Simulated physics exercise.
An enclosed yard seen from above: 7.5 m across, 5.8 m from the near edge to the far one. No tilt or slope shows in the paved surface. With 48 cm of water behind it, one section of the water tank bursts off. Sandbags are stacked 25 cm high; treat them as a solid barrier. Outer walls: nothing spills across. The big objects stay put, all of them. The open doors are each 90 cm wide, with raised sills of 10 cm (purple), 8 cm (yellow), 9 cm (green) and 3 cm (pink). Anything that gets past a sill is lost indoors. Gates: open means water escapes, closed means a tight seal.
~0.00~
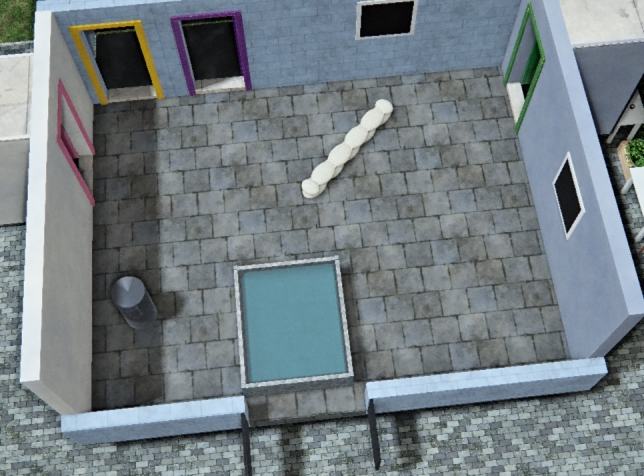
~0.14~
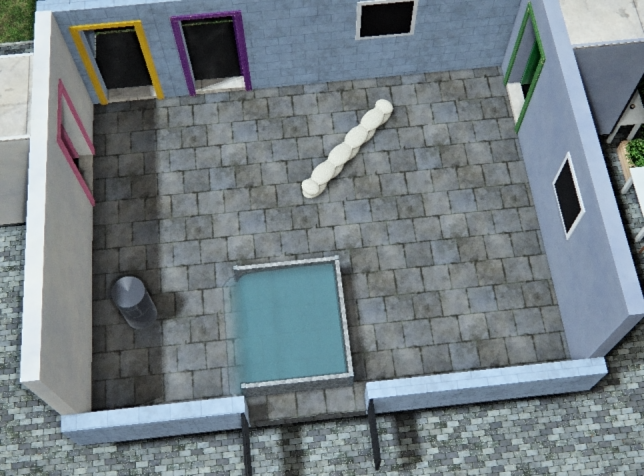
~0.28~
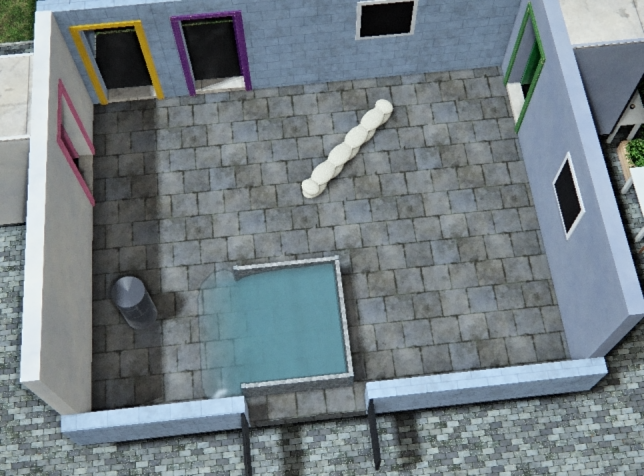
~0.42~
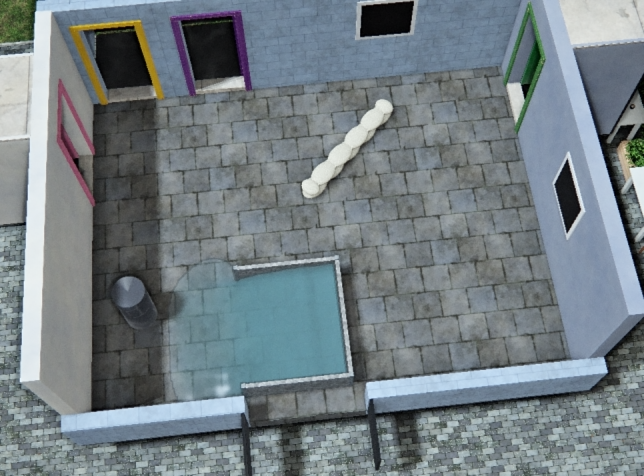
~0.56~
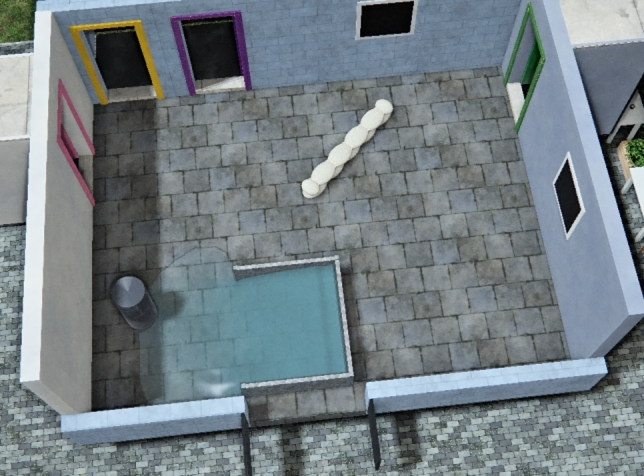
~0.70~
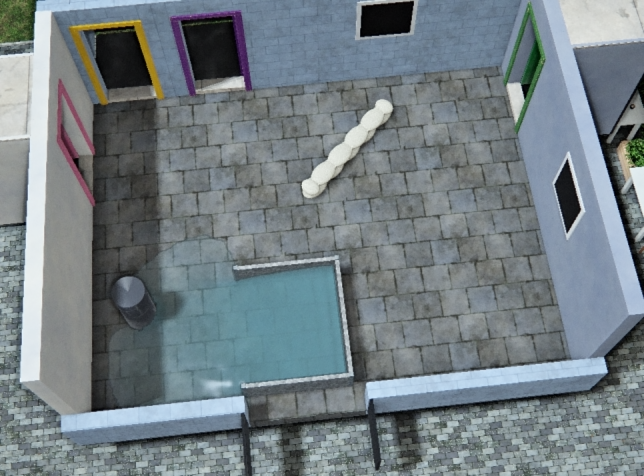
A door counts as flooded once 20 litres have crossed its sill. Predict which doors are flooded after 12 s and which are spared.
Purple door: Within the limit; yellow door: Past the limit; green door: Within the limit; pink door: Past the limit.
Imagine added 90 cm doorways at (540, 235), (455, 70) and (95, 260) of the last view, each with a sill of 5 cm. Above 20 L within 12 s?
Check each in turn: The first fails, the second fails, the third succeeds.
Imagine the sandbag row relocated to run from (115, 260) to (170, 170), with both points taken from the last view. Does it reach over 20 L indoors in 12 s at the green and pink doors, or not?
Doors: Green stays under / pink stays under.
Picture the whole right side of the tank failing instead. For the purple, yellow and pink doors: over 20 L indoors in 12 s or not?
Purple door doesn't reach it, yellow door doesn't reach it, pink door doesn't reach it.
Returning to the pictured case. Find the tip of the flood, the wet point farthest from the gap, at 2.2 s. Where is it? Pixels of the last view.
Point: Roughly (94, 142).
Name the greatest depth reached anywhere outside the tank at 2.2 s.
It tops out at some 34 cm.
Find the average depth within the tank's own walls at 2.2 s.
Mean depth: Some 13 cm.
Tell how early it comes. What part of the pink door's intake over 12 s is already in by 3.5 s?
I'd say close to 20 percent.
After 1.4 s water covers 15 % of the floor and is deepest (36 cm) near (92, 412); purple door not reached, yellow door not reached, green door not reached, pink door not reached.
After 2.2 s water covers 20 % of the floor and is deepest (34 cm) near (92, 424); purple door not reached, yellow door not reached, green door not reached, pink door 5 cm at the sill, 0 L in.
After 3.5 s water covers 30 % of the floor and is deepest (18 cm) near (93, 367); purple door not reached, yellow door 14 cm at the sill, 2 L in, green door not reached, pink door 7 cm at the sill, 10 L in.
After 7.0 s water covers 50 % of the floor and is deepest (10 cm) near (94, 150); purple door 7 cm at the sill, 0 L in, yellow door 9 cm at the sill, 69 L in, green door not reached, pink door 3 cm at the sill, 24 L in.
After 12.0 s water covers 60 % of the floor and is deepest (7 cm) near (263, 100); purple door 4 cm at the sill, 0 L in, yellow door 4 cm at the sill, 72 L in, green door 5 cm at the sill, 0 L in, pink door 5 cm at the sill, 45 L in.
